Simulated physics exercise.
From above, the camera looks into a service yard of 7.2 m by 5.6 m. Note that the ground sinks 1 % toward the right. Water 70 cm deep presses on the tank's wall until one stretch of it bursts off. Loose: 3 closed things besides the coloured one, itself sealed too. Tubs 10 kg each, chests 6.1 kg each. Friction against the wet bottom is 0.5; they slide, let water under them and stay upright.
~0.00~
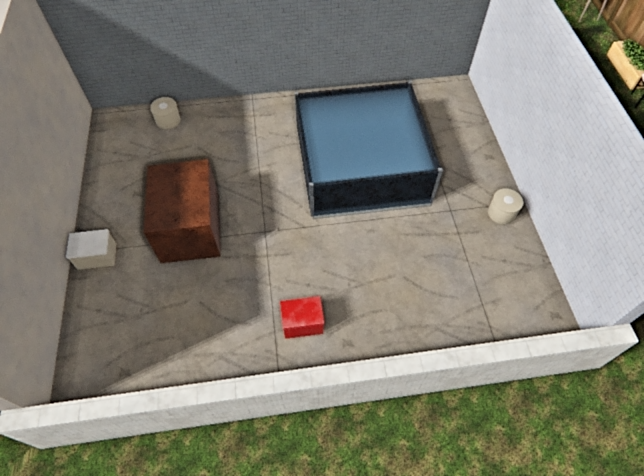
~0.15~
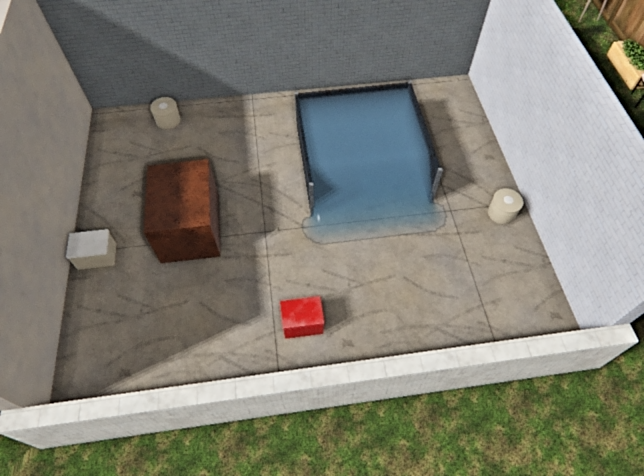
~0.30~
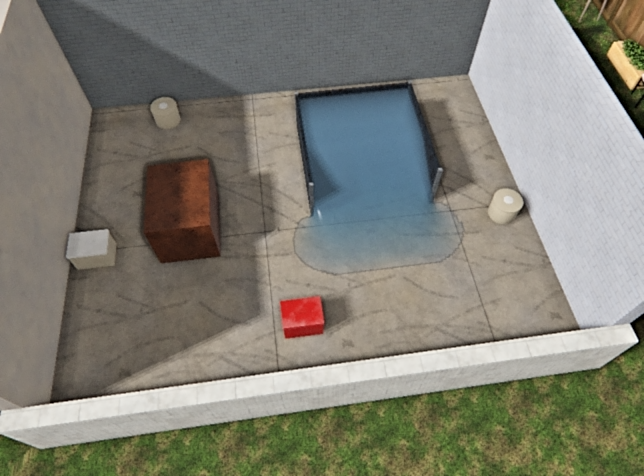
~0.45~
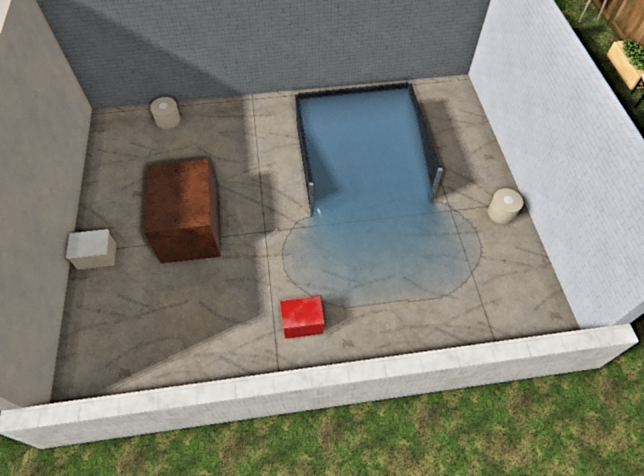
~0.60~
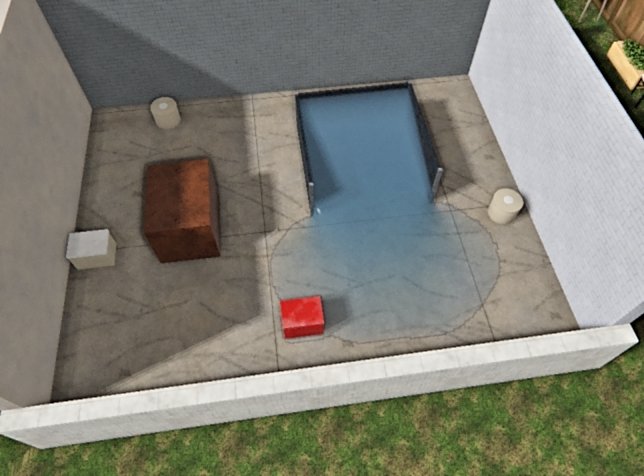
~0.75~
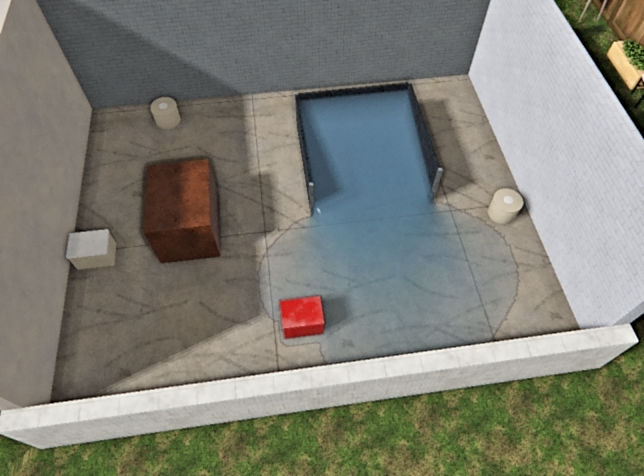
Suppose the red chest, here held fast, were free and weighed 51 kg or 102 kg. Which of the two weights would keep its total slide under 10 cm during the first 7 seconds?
Only the higher one.
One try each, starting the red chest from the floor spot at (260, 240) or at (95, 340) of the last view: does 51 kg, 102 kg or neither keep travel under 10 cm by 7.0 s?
Respectively, first option suffices; second option only.
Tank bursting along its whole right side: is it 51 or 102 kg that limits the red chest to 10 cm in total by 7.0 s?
In that case, even the light one works.
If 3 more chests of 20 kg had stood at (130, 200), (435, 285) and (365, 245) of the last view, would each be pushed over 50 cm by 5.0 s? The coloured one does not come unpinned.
Taking them one by one: Below the mark; above the mark; above the mark.
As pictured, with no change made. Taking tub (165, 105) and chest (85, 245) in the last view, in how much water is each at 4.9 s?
First roughly 0 cm, second roughly 3 cm.
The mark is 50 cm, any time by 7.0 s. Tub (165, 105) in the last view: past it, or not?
Result: Below threshold.
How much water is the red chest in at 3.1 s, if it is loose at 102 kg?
13 cm, roughly.
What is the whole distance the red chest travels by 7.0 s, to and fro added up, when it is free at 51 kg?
Around 200 centimetres in total.
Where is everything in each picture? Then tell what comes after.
The red chest at (302, 312) rests on the ground; 3.8 m2 under water; 0 of 4 have shifted, in the first picture.
The red chest at (302, 312), on the bottom; 4.9 m2 under water; 0 of 4 have shifted, in the second picture.
The red chest at (302, 312) rests on the ground; 6.4 m2 under water; 0 of 4 have shifted, in the third picture.
The red chest at (302, 312), on the bottom; 8.1 m2 under water; 0 of 4 have shifted, in the fourth picture.
The red chest at (302, 312), on the bottom; water covers 10.0 m2; 0 of 4 have shifted, in the fifth picture.
The red chest at (302, 312), on the bottom; water covers 11.8 m2; 0 of 4 have shifted, in the sixth picture.
After 1.4 s the red chest would be 8 cm from its start with 51 kg and 0 cm from its start with 102 kg; 11 cm of water round it then.
After 3.1 s the red chest would be 154 cm from its start with 51 kg and 0 cm from its start with 102 kg; 13 cm of water round it then.
After 4.9 s the red chest would be 185 cm from its start with 51 kg and 0 cm from its start with 102 kg; 7 cm of water round it then.
After 7.0 s the red chest would be 185 cm from its start with 51 kg and 0 cm from its start with 102 kg; 5 cm of water round it then.
